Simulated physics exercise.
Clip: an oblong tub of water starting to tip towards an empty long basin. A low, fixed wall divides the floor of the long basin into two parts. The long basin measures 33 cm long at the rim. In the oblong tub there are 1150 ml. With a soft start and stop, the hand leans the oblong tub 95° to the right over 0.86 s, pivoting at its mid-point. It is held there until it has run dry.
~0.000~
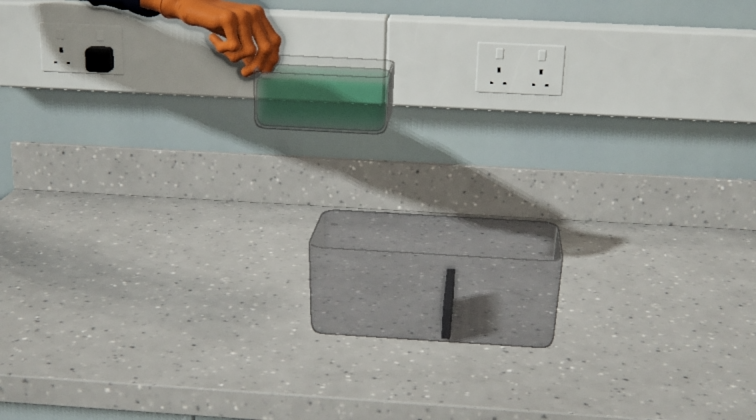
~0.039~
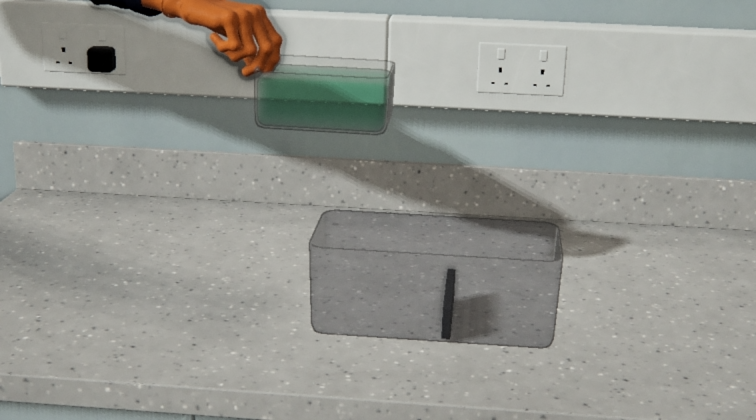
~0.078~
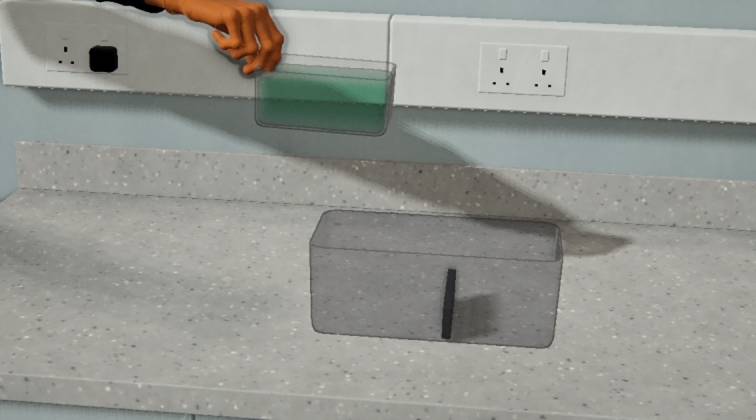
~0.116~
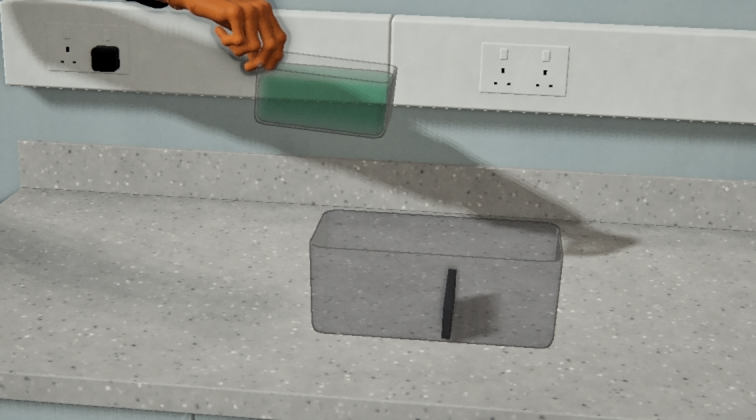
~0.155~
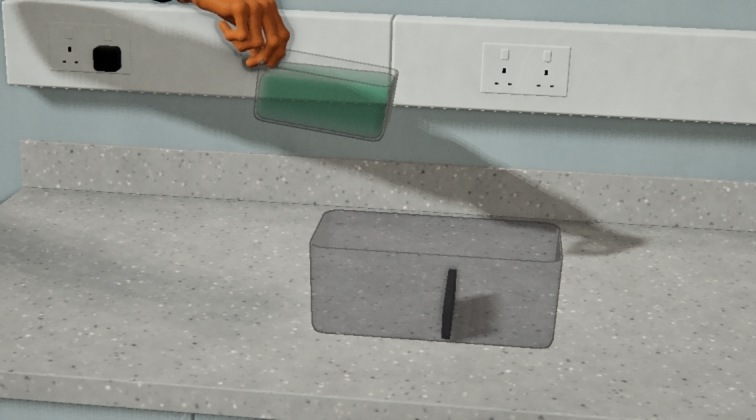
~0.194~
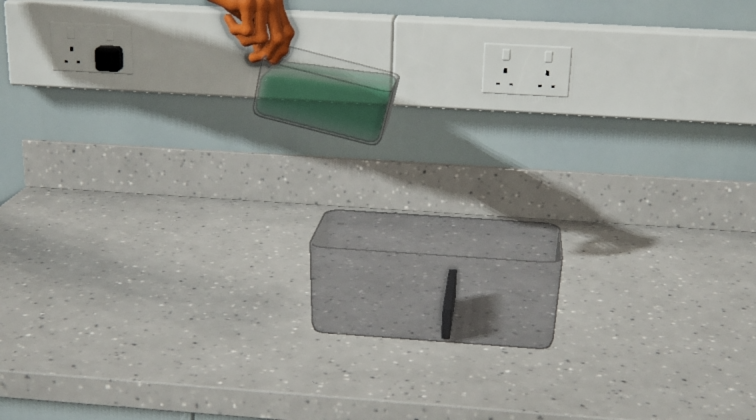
A hand reaching in from the upper left holds a small clear oblong tub of green liquid above a speckled grey worktop, seen from the front and slightly above. Below it sits an empty, see-through long basin with a dark upright strip, before a pale blue wall with white trunking and sockets. The tub stays level, then leans slightly rightward, while the view drifts very slightly.
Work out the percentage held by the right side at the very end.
I would put it at 46 per cent.
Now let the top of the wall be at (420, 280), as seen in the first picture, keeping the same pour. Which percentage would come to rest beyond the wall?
Estimate: About 65 percent.
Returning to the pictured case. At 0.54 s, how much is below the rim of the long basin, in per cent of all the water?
8 %, more or less.
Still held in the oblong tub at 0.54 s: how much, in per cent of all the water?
Close to 46 in a hundred.
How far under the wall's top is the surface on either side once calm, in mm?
Left side: Around 26 mm. Right side: Around 20 mm.
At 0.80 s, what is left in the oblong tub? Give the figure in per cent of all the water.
Roughly 10 percent remains.
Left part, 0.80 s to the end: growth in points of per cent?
That works out to roughly 18 per cent of the whole.
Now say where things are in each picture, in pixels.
Tilt 0°; pouring edge (391, 70); surface from (263, 71) to (390, 77); the long basin's rim runs from (316, 229) to (560, 243); the wall's top is at (449, 289), in the first picture.
Tilt 0°; pouring edge (391, 71); surface from (264, 71) to (390, 77), in the second picture.
Tilt 2°; pouring edge (392, 73); surface from (264, 70) to (391, 78), in the third picture.
Tilt 4°; pouring edge (393, 76); surface from (266, 70) to (392, 80), in the fourth picture.
Tilt 7°; pouring edge (394, 80); surface from (267, 69) to (393, 81), in the fifth picture.
Tilt 11°; pouring edge (395, 85); surface from (268, 69) to (395, 83), in the sixth picture.
Then, 0.54 s in, the tilt is 67° and 46 per cent is still to pour, 3 is left of the wall and 5 right of it.
Then, 0.80 s in, the tilt is 94° and 10 per cent is still to pour, 24 is left of the wall and 48 right of it.
Then, 1.07 s in, the tilt is 95° and 3 per cent is still to pour, 37 is left of the wall and 45 right of it.
Then, 1.36 s in, the tilt is 95° and 1 per cent is still to pour, 42 is left of the wall and 45 right of it.
Finally, 43 per cent lies left of the wall, 46 right of it and 12 outside.
